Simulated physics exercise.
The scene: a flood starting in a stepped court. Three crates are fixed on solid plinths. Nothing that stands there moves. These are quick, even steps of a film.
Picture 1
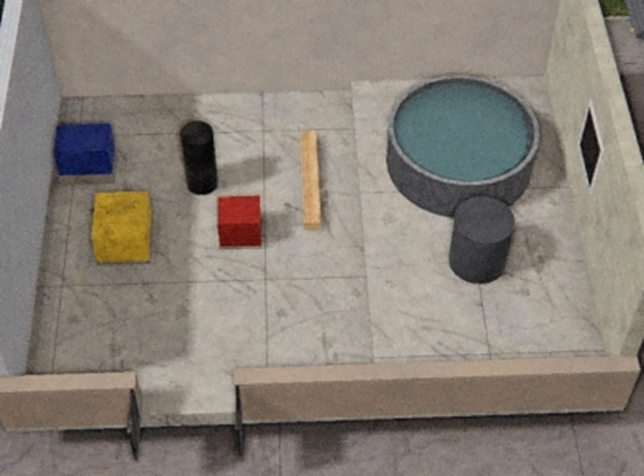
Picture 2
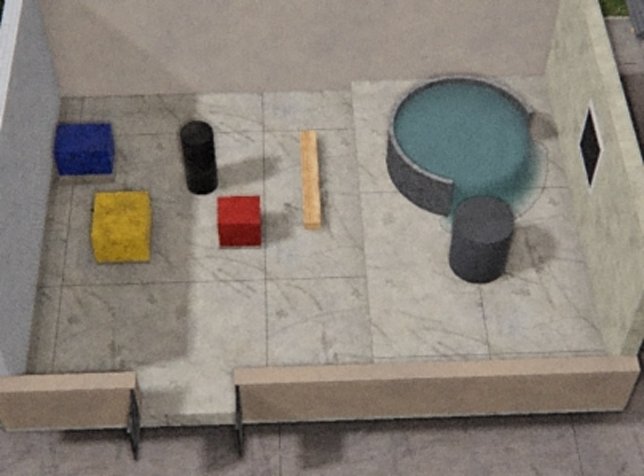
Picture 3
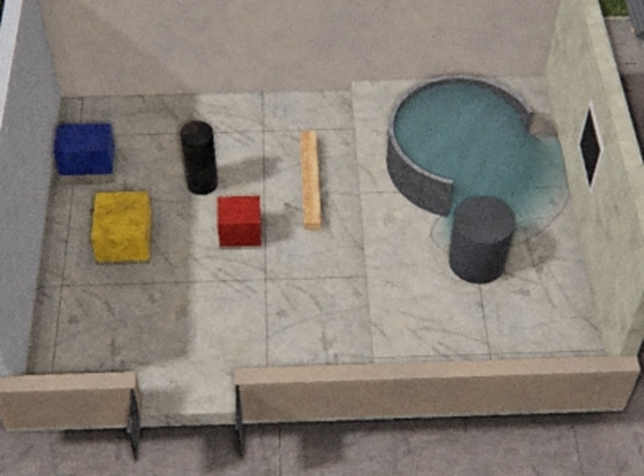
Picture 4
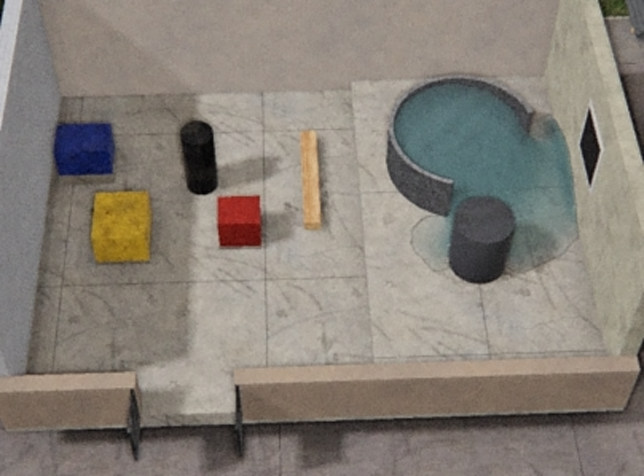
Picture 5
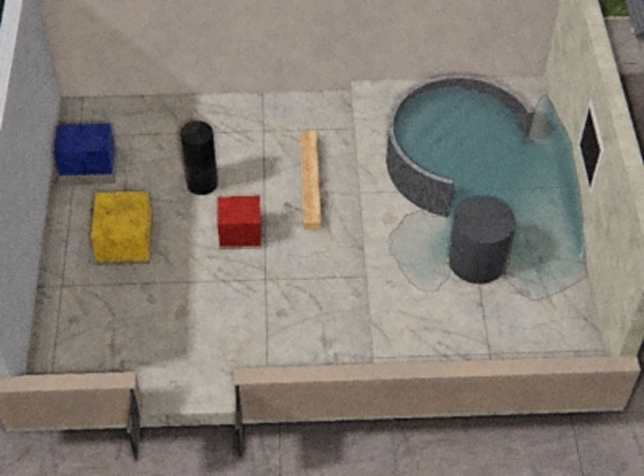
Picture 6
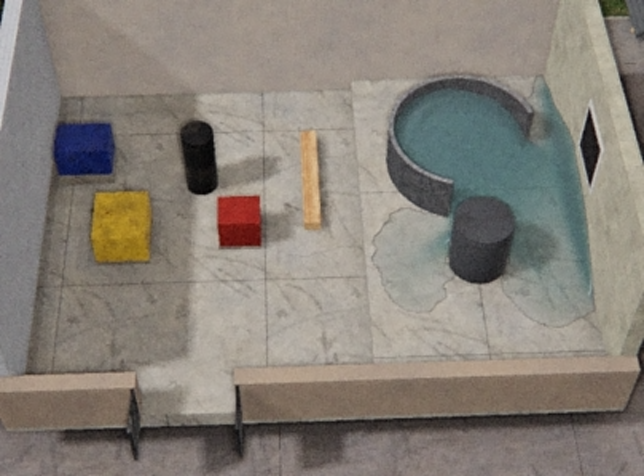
Water sits still in a round grey pool at the right of a walled court, then pours out through a gap in its right side. It spreads to the right wall and around the dark grey cylinder, then fans out across the pale floor in front, while the coloured blocks stay put.
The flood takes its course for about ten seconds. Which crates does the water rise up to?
The blue crate escapes dry; the yellow crate is wetted; the red crate is wetted.
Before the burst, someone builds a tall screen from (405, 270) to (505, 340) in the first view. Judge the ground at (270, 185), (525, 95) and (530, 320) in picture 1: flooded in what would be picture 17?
As listed: No water, flooded, under water.
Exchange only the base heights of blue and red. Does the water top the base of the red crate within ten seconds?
The red one is safe.
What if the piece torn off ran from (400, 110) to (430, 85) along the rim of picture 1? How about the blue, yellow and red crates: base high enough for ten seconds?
In short: Blue is topped; yellow takes water; red is soaked.
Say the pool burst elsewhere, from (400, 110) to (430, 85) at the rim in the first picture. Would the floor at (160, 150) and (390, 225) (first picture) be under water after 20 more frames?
One after the other: Flooded, no water.
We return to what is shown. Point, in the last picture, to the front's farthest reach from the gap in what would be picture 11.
I would point to (323, 360).
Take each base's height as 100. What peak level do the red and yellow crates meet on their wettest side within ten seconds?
About 220 and 170 per cent.
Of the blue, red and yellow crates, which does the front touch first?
That is the red one.
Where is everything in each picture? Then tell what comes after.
Still water in the pool at (463, 131), in the first picture.
Water pours out at (516, 187) and has run to a hidden place, in the second picture.
The front is at (555, 138), out from the gap at (515, 190), in the third picture.
Water pours out at (515, 191) and has run to (551, 119), in the fourth picture.
The front is at (414, 279), out from the gap at (515, 192), in the fifth picture.
Water pours out at (515, 193) and has run to (542, 80), in the sixth picture.
A moment on, water covers 20 % of the floor; the blue crate not reached, the yellow crate not reached, the red crate not reached.
Next, water covers 40 % of the floor; the blue crate not reached, the yellow crate not reached, the red crate water round its plinth.
Then, water covers 60 % of the floor; the blue crate not reached, the yellow crate water round its plinth, the red crate water round its plinth.
Later, water covers 90 % of the floor; the blue crate water round its plinth, the yellow crate water round its plinth, the red crate water round its plinth.
In the end, water covers 95 % of the floor; the blue crate stayed above the water, the yellow crate was topped, the red crate was topped.
